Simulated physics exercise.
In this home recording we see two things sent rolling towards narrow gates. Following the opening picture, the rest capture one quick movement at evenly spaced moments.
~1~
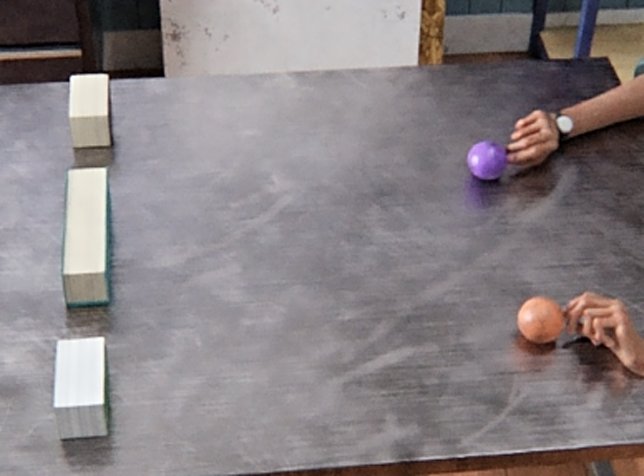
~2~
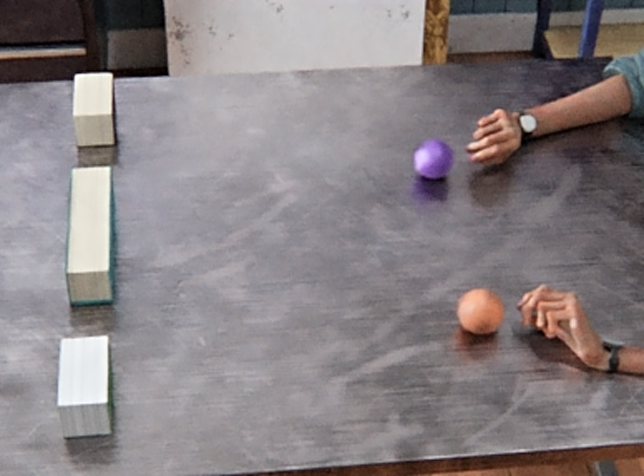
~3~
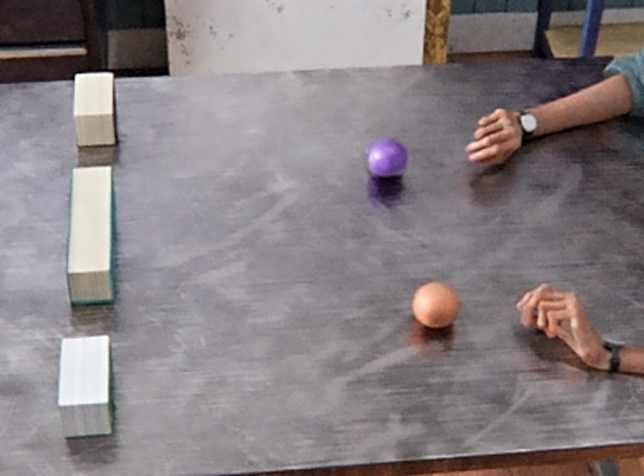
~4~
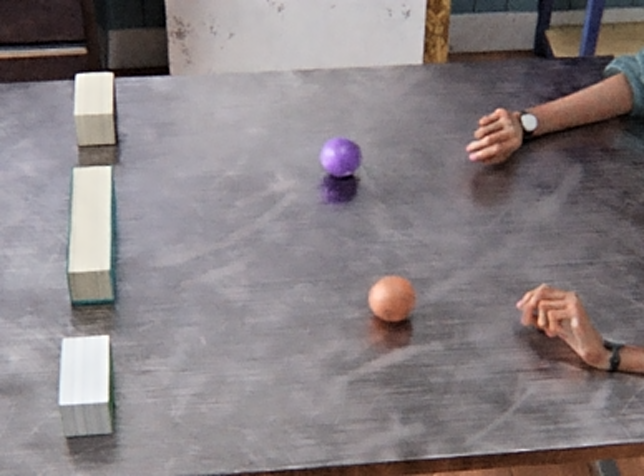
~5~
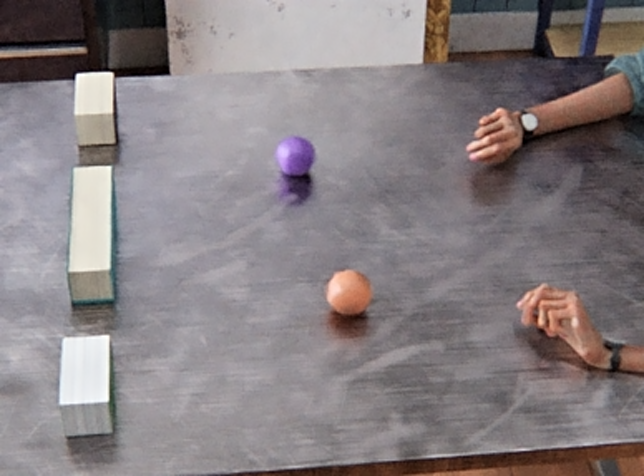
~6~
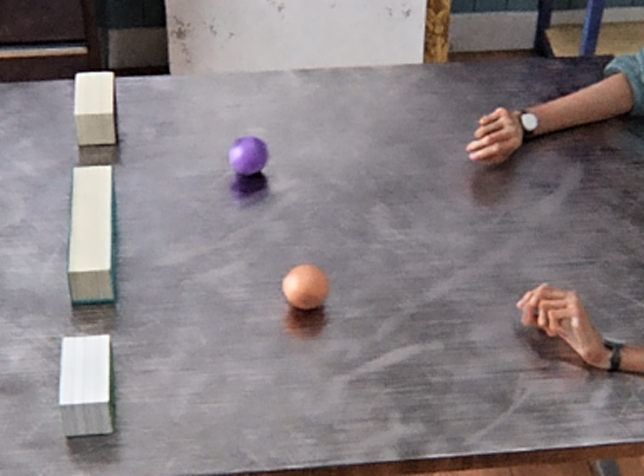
On a dark table, two hands release a purple ball and an orange ball, which roll left.
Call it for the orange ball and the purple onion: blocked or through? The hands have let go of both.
Orange ball - blocked; purple onion - through.
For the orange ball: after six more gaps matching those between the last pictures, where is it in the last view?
Centre near (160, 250).
Then, 0.32 s later than the last frame, orange ball coming back near (155, 255); purple onion heading on near (5, 152).
Then, 0.80 s later than the last frame, orange ball coming back near (234, 203); purple onion heading on.
Then, 1.22 s later than the last frame, orange ball coming back near (289, 166); purple onion heading on.
When it is over, the orange ball bounces off; the purple onion rolls through.
